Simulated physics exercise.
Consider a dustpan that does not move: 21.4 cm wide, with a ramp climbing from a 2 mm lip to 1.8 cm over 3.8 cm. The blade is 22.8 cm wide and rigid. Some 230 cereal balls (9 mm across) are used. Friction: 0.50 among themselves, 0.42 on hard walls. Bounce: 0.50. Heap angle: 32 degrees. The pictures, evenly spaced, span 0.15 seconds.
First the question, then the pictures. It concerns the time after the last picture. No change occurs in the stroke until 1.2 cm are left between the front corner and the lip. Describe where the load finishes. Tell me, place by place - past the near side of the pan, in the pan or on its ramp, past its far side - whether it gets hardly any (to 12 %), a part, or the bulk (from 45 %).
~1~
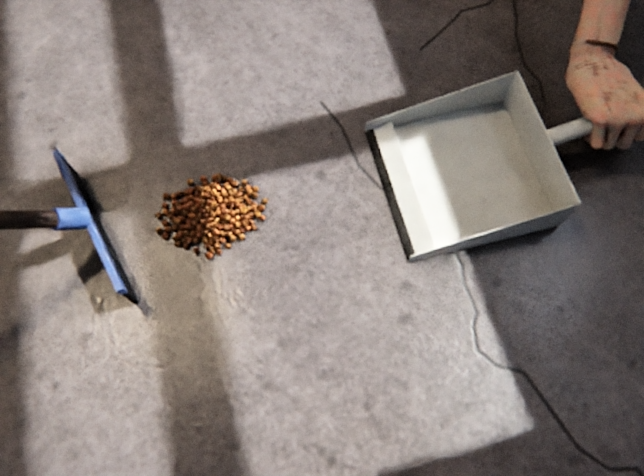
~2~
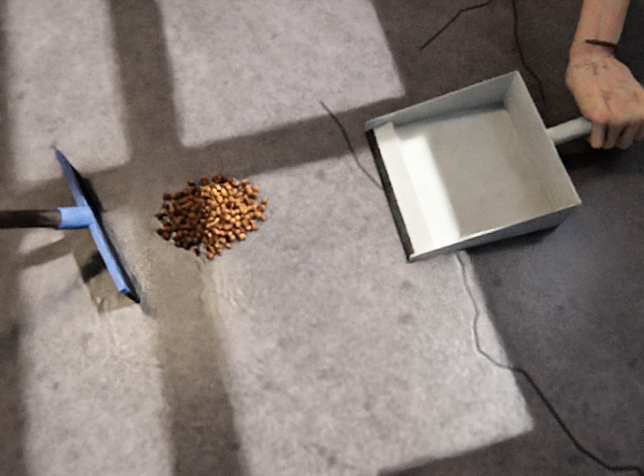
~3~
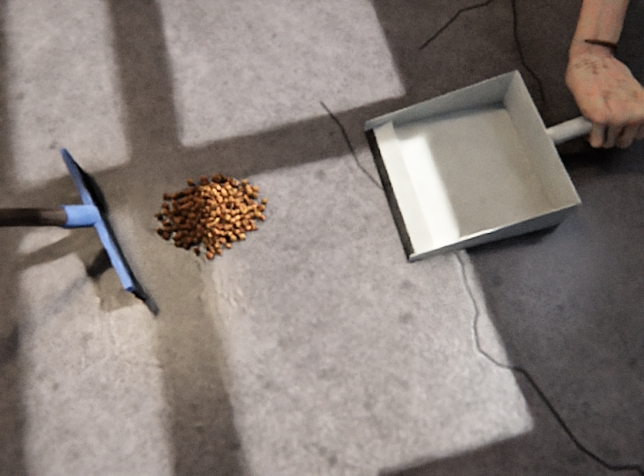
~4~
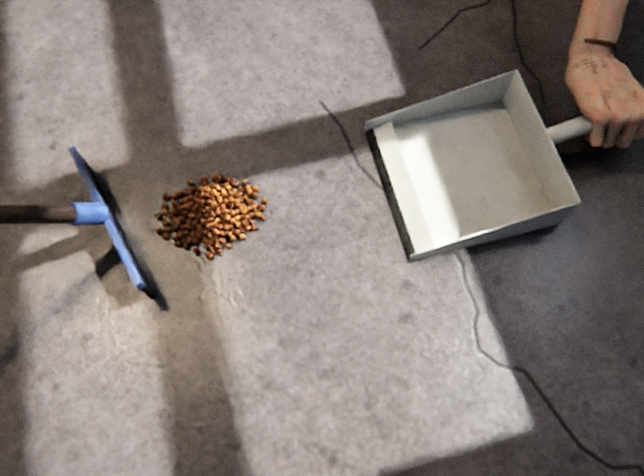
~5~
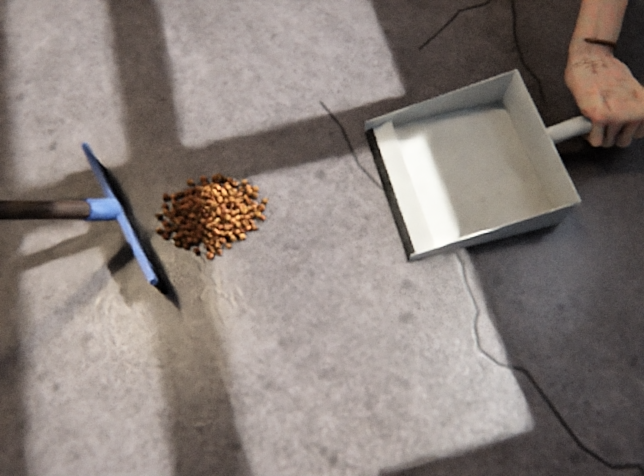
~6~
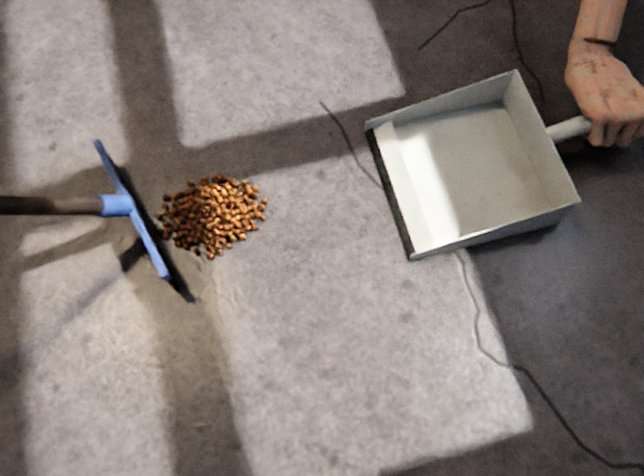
Near side gets hardly any. Pan gets a part. Far side gets a part.
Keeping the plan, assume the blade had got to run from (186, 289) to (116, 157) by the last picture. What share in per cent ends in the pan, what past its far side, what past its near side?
Per cent by place - pan 10, far side 20, near side 5.
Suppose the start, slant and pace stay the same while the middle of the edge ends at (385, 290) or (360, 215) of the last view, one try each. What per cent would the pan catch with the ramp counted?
Some 0 per cent on the first try, 5 per cent on the second.
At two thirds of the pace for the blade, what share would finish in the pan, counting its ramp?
Share: Near 20 %.
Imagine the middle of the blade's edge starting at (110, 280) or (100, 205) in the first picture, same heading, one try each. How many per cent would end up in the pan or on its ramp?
About 5 and 20 per cent.
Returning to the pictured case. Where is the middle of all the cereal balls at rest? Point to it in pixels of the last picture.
I'd say roughly (365, 153).
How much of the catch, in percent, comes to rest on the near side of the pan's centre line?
I'd put it at around 20 per cent.
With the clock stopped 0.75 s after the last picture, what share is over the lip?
Over the lip: Approx. 20 %.
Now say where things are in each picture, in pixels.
The first frame shows blade from (122, 290) to (60, 157), moved 0.0 cm, 0 of the pieces shifted so far; middle of the pieces at (212, 210); pan at (472, 174).
The second frame shows blade from (124, 289) to (61, 157), moved 0.2 cm, 0 of the pieces shifted so far; middle of the pieces at (212, 210).
The third frame shows blade from (130, 287) to (67, 155), moved 1.0 cm, 0 of the pieces shifted so far; middle of the pieces at (212, 210).
The fourth frame shows blade from (140, 284) to (76, 153), moved 2.3 cm, 0 of the pieces shifted so far; middle of the pieces at (212, 210).
The fifth frame shows blade from (153, 280) to (88, 149), moved 3.9 cm, 0 of the pieces shifted so far; middle of the pieces at (212, 210).
The sixth frame shows blade from (166, 276) to (99, 146), moved 5.6 cm, 0 of the pieces shifted so far; middle of the pieces at (212, 210); pan at (471, 172).
Then, 0.27 s after the last picture, middle of the blade 20 cm from the lip; 0 % over the lip, far side 10 %, near side 0 %.
Then, 0.45 s after the last picture, middle of the blade 10 cm from the lip; 0 % over the lip, far side 25 %, near side 0 %.
Then, 0.75 s after the last picture, middle of the blade 4 cm from the lip; 20 % over the lip, far side 30 %, near side 0 %.
In the end, near side 0 %, pan 20 %, far side 30 %, in front of the lip or behind the blade 55 %.
